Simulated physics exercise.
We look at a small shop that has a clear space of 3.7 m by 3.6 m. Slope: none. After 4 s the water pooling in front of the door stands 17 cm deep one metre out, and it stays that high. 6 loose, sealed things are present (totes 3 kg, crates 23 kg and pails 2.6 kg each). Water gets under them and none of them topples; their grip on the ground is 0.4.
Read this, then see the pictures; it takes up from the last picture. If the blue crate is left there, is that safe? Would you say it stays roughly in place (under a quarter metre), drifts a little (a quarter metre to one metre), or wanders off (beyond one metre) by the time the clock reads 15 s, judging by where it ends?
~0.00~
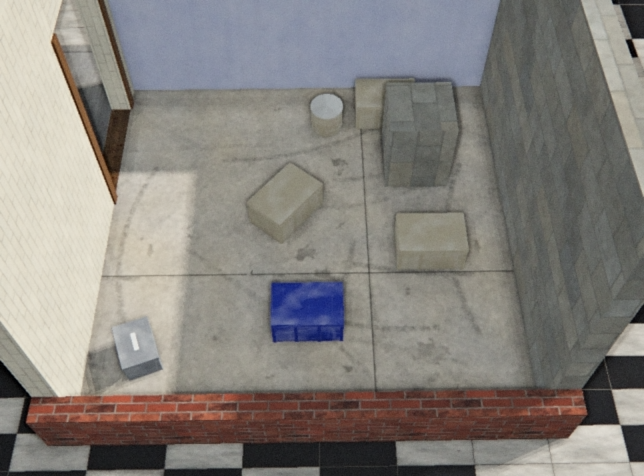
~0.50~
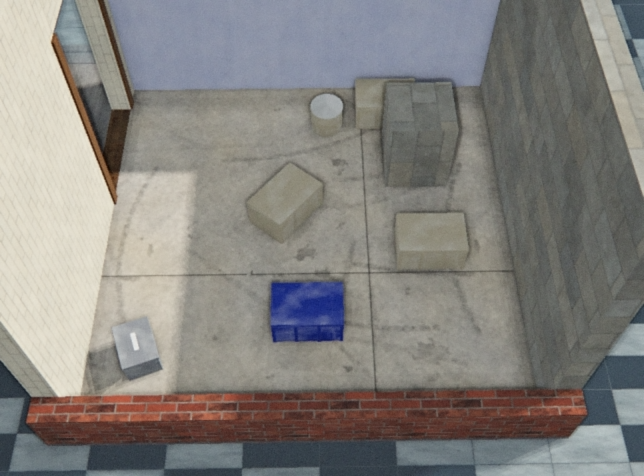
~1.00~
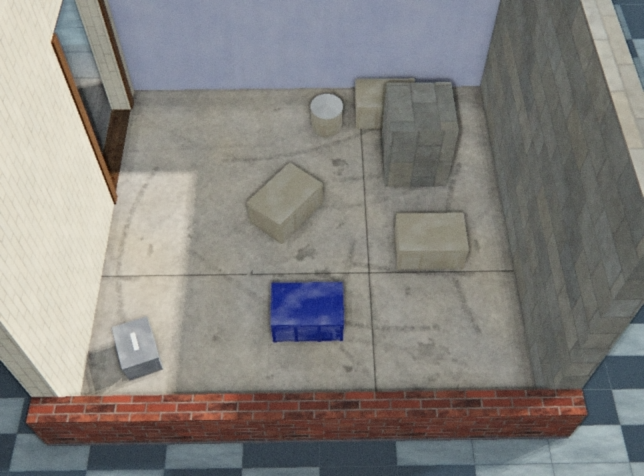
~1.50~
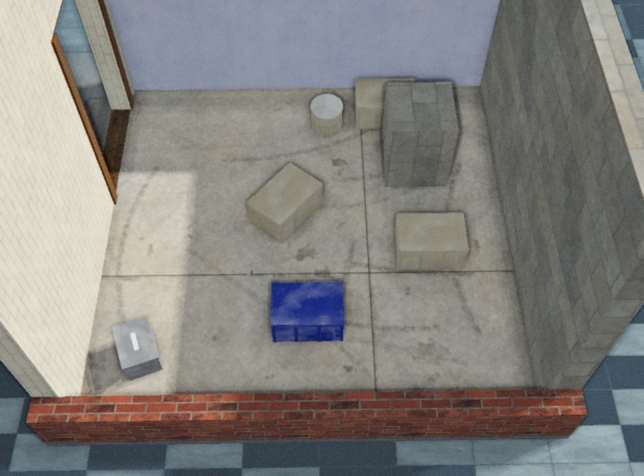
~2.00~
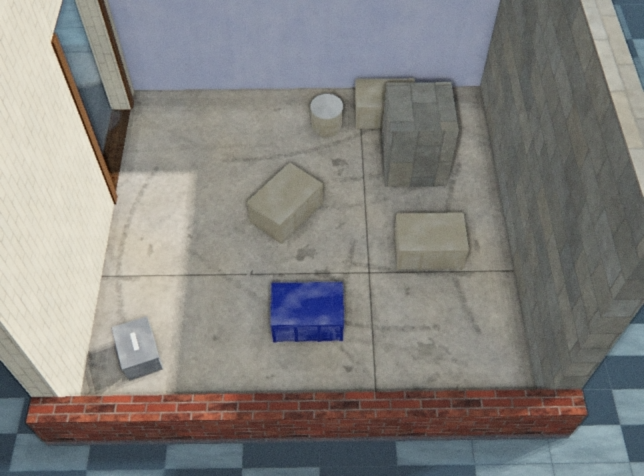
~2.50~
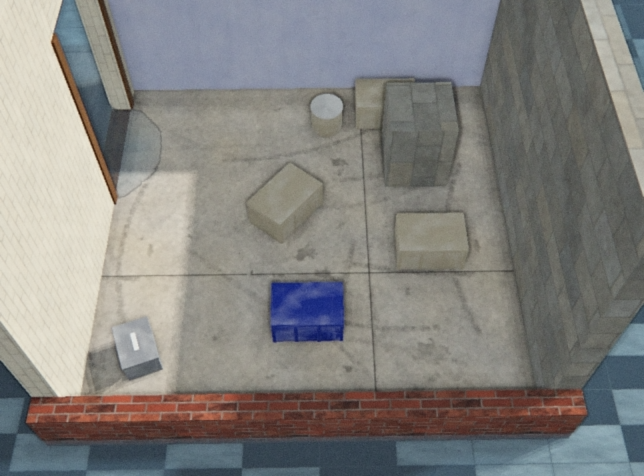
I would say it drifts a little.
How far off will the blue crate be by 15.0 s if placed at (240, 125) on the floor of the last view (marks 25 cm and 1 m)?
It goes a long way.
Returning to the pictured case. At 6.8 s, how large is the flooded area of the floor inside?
Roughly 9.0 m2 of it is wet.
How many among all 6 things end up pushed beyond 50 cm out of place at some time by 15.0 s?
My count gives 5.
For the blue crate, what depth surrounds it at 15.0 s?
I'd put it at about 9 cm.
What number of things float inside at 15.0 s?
Total: 4.
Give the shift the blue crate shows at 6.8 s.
Shift by then: About 0 cm.
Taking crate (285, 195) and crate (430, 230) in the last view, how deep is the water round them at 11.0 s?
Some 7 cm at the first, some 6 cm at the second.
After 3.5 s the blue crate is near (307, 303), 0.0 m from its start, aground; 0 afloat.
After 6.8 s the blue crate is near (307, 303), 0.0 m from its start, aground; 1 afloat.
After 11.0 s the blue crate is near (307, 303), 0.0 m from its start, aground; 2 afloat.
After 15.0 s the blue crate is near (277, 343), 0.4 m from its start, aground; 4 afloat.
